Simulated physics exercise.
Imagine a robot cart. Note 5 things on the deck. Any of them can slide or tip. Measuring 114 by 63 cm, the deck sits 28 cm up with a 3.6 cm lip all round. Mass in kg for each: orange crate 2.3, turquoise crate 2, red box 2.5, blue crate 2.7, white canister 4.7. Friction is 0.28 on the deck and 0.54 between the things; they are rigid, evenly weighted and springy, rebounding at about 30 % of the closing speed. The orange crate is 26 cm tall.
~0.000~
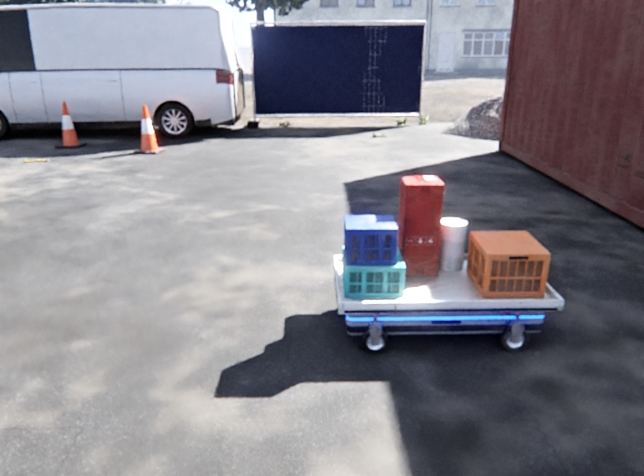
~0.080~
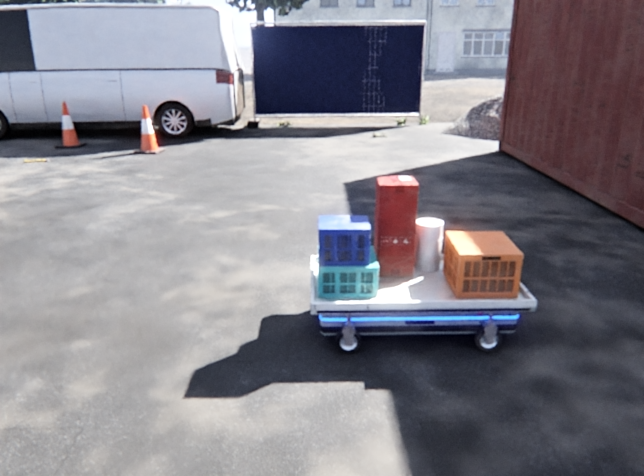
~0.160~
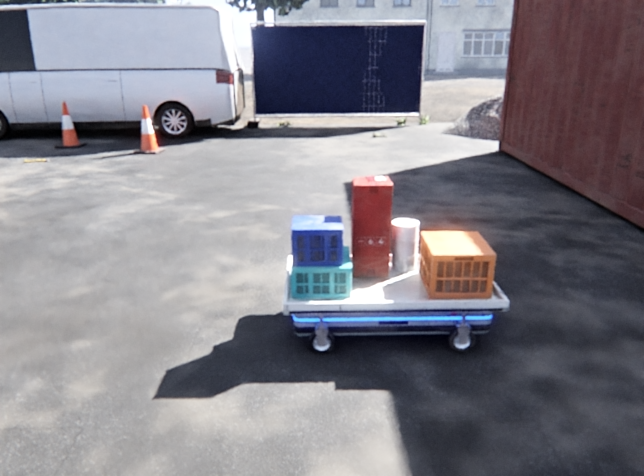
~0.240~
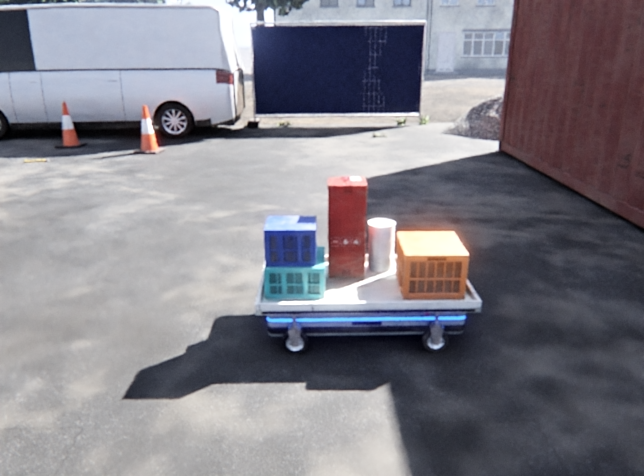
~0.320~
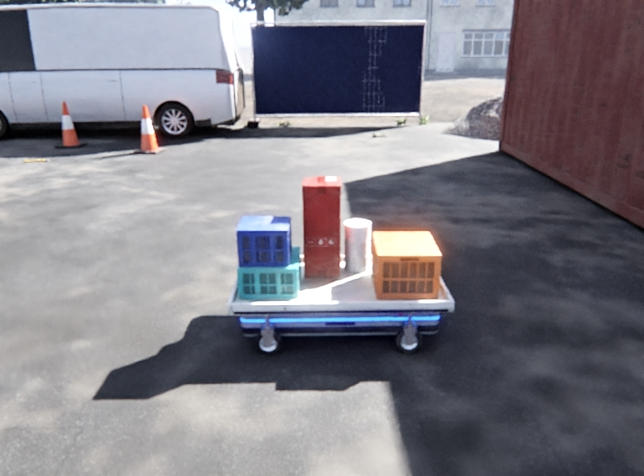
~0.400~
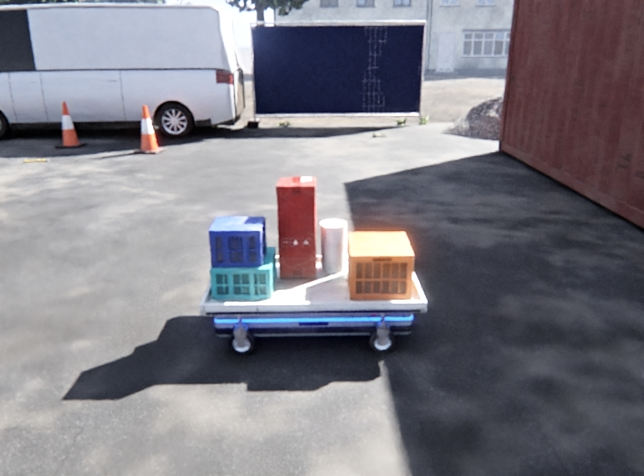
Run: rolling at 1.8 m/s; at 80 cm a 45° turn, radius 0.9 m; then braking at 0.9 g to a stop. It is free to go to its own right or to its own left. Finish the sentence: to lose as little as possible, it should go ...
Right.
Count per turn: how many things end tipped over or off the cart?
Left: 2; right: 1.
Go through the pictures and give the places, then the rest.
In the first picture, cart has run 0 cm; orange crate (506, 263); turquoise crate (372, 270).
In the second picture, cart has run 14 cm; white canister (428, 245); red box (395, 227).
In the third picture, cart has run 29 cm; blue crate (318, 241); white canister (405, 245).
In the fourth picture, cart has run 43 cm; red box (346, 227); blue crate (291, 241).
In the fifth picture, cart has run 58 cm; white canister (357, 246); red box (322, 227).
In the sixth picture, cart has run 72 cm; orange crate (378, 265); turquoise crate (245, 272).
Turning left. Around 0.70 s, cart has run 126 cm, turned 20°; turquoise crate shifted 18 cm near (148, 283); blue crate shifted 23 cm; red box at 12° to upright.
Around 1.10 s, cart has run 194 cm, turned 45°; red box and blue crate now off the cart; turquoise crate shifted 10 cm; orange crate shifted 6 cm near (166, 302).
Around 1.30 s, cart has run 199 cm, turned 45°, stopped; orange crate shifted 23 cm near (116, 320); turquoise crate shifted 9 cm; white canister shifted 27 cm.
Finally (1.9 s), off the cart, red box and blue crate; not toppled but over 10 cm from the start, orange crate and white canister; turquoise crate still in place (within 10 cm). Final places as that camera would see them, orange crate near (102, 328).
Turning right instead, blue crate tipped over or off the cart, 1 of 5 in all.
